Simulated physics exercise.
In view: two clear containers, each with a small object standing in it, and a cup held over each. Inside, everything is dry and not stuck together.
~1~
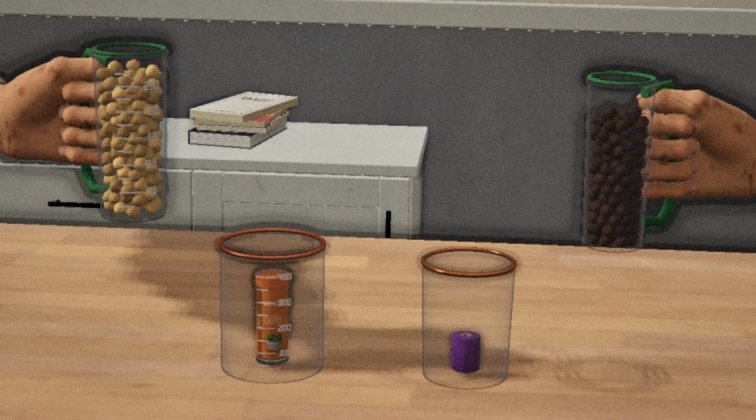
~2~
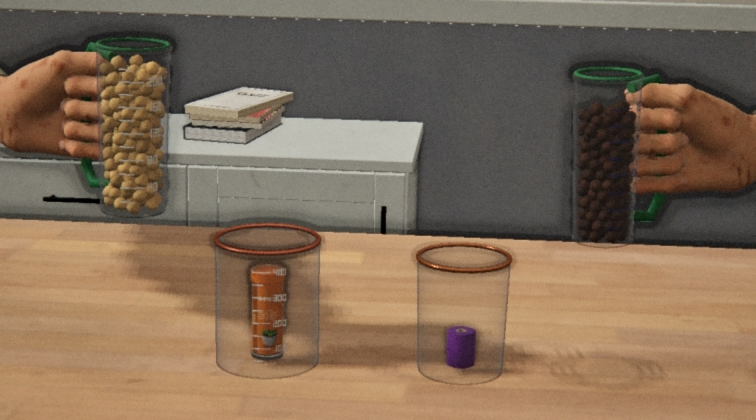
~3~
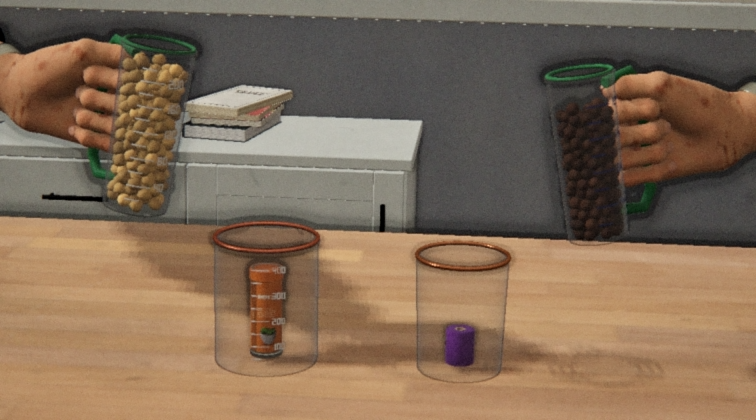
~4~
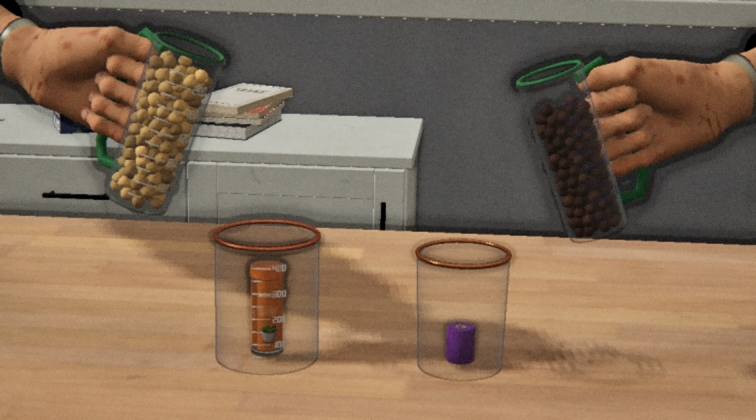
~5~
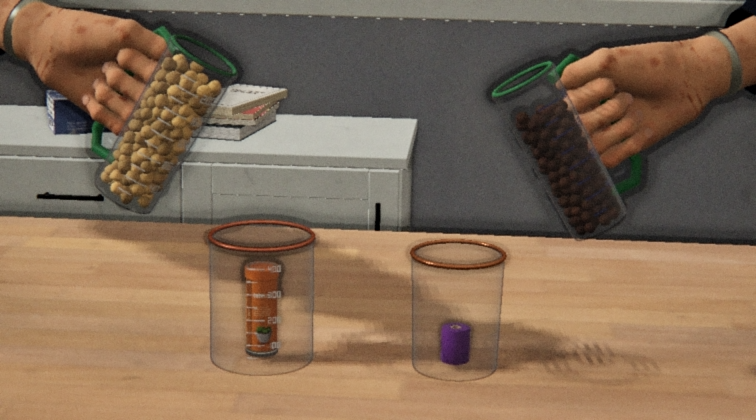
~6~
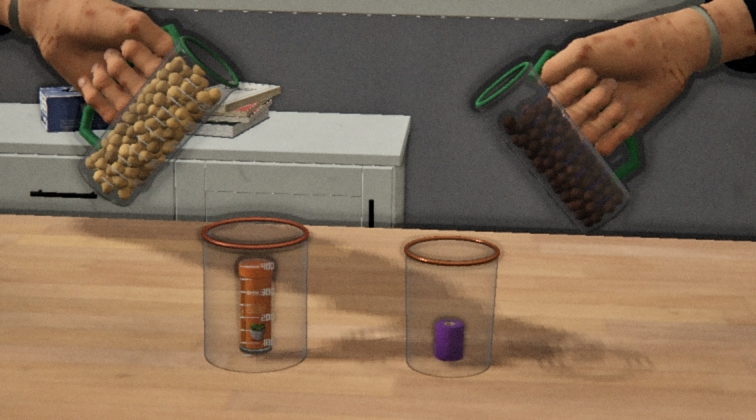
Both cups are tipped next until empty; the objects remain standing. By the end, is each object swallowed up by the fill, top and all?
Left thing: Top not swallowed. Right thing: Swallowed completely.
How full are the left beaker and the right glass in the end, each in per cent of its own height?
I'd say the left reaches about 55 in a hundred of its height, and the right about 60 in a hundred.
Then, 0.65 s past the last view, left beaker empty, all of its cupful still in the cup; right glass empty, all of its cupful still in the cup.
Then, 1.21 s past the last view, left beaker nearly empty, about two thirds of its cupful still in the cup, one piece on the counter; right glass a quarter full, about two thirds of its cupful still in the cup.
Then, 1.70 s past the last view, left beaker half full, none of its cupful still in the cup, one piece on the counter; right glass half full, none of its cupful still in the cup.
Finally, left beaker half full (surface near (256, 284)), one piece on the counter; right glass two thirds full (surface near (451, 294)), nothing beside it; the left thing is still showing; the right thing is covered.
